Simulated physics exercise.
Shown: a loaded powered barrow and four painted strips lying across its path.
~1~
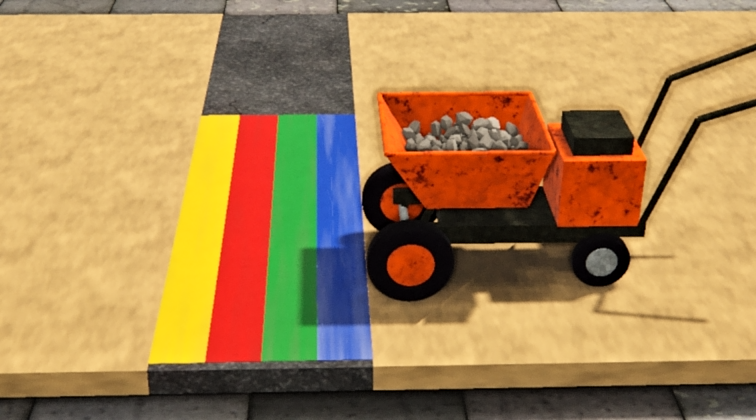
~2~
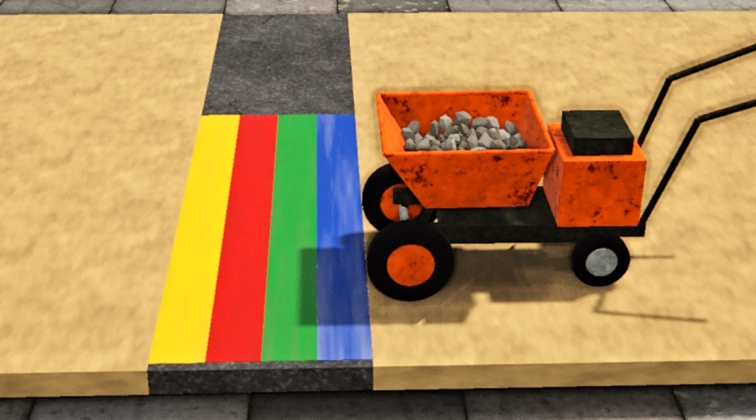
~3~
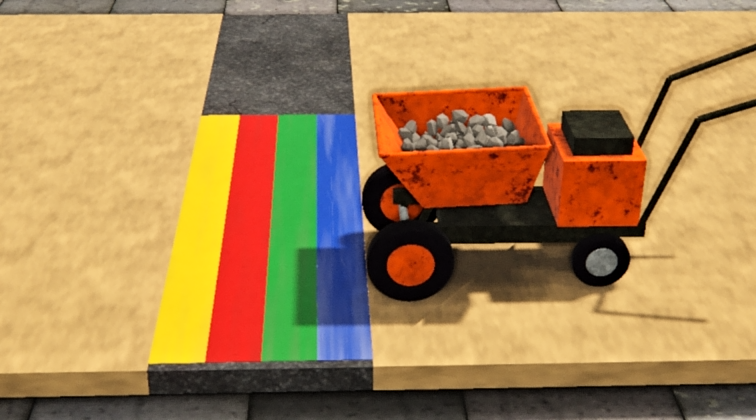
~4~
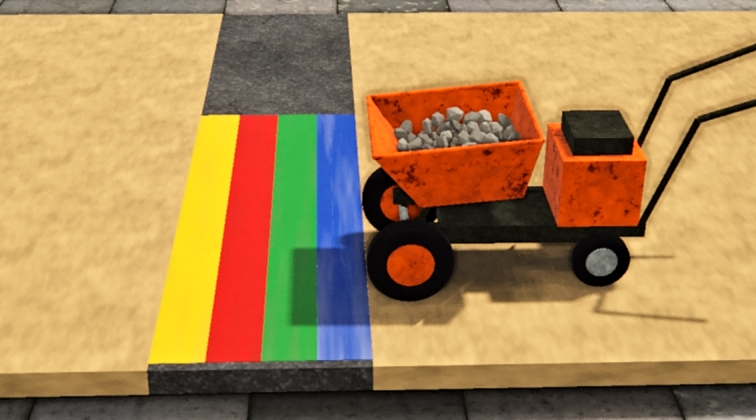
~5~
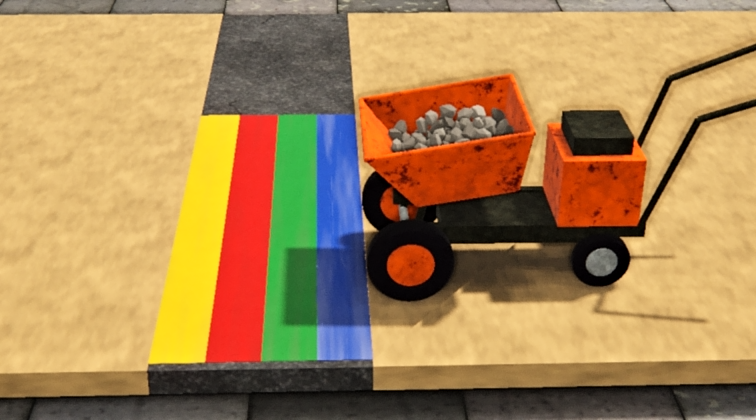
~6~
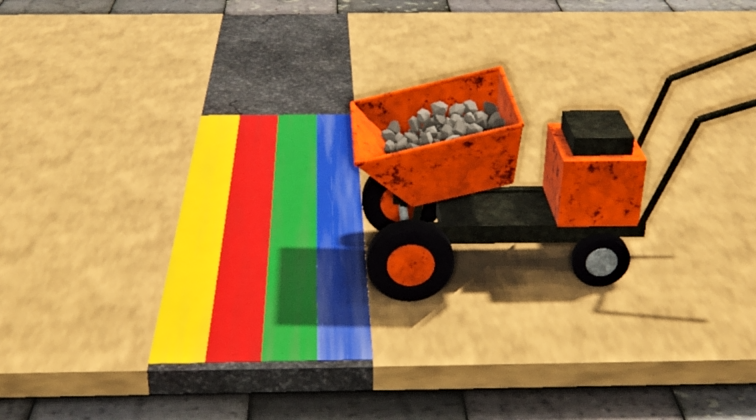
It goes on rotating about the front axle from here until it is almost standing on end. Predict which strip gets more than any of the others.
The red strip gets the most.
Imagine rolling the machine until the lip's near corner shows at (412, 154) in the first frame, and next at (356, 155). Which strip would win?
The strip in green the first time, that red strip the second time.
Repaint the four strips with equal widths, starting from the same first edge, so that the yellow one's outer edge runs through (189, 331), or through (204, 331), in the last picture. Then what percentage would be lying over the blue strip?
Roughly 0 per cent, then roughly 0 per cent.
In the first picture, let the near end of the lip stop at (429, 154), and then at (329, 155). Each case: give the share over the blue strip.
The first gives 20 %, the second 0 %.
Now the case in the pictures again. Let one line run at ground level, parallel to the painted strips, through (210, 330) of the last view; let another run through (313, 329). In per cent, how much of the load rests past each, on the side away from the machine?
The first comes to 20 per cent, the second to 100 per cent.
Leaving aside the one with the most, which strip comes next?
In second place: The green strip.
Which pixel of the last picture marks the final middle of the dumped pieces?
Close to (249, 263) in the last picture.
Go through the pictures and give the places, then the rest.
Lip of the skip near (387, 155), level; top of the load near (466, 150), broken stones; blue strip near (344, 324); green strip near (290, 325); red strip near (237, 326); yellow strip near (183, 327), in the first frame.
Lip of the skip near (385, 155), level; top of the load near (465, 149), in the second frame.
Lip of the skip near (381, 156), tipped barely; top of the load near (473, 143), in the third frame.
Lip of the skip near (375, 158), tipped barely; top of the load near (468, 140), in the fourth frame.
Lip of the skip near (366, 160), tipped a little; top of the load near (476, 136), in the fifth frame.
Lip of the skip near (357, 164), tipped a little; top of the load near (474, 132); blue strip near (344, 324); green strip near (290, 325); red strip near (237, 326); yellow strip near (183, 327), in the sixth frame.
Shortly afterwards, skip tipped steeply; the whole lot in the skip.
Next, skip tipped steeply; all but a few in the skip; only a few over the green strip; only a few over the red strip.
Some moments later, skip tipped right over; near a quarter in the skip; a little over the green strip; near a third over the red strip; a little over the yellow strip; only a few off the paint.
In the end, skip tipped right over; only a few in the skip; none at all over the blue strip; near a third over the green strip; near half over the red strip; near a quarter over the yellow strip; only a few off the paint.
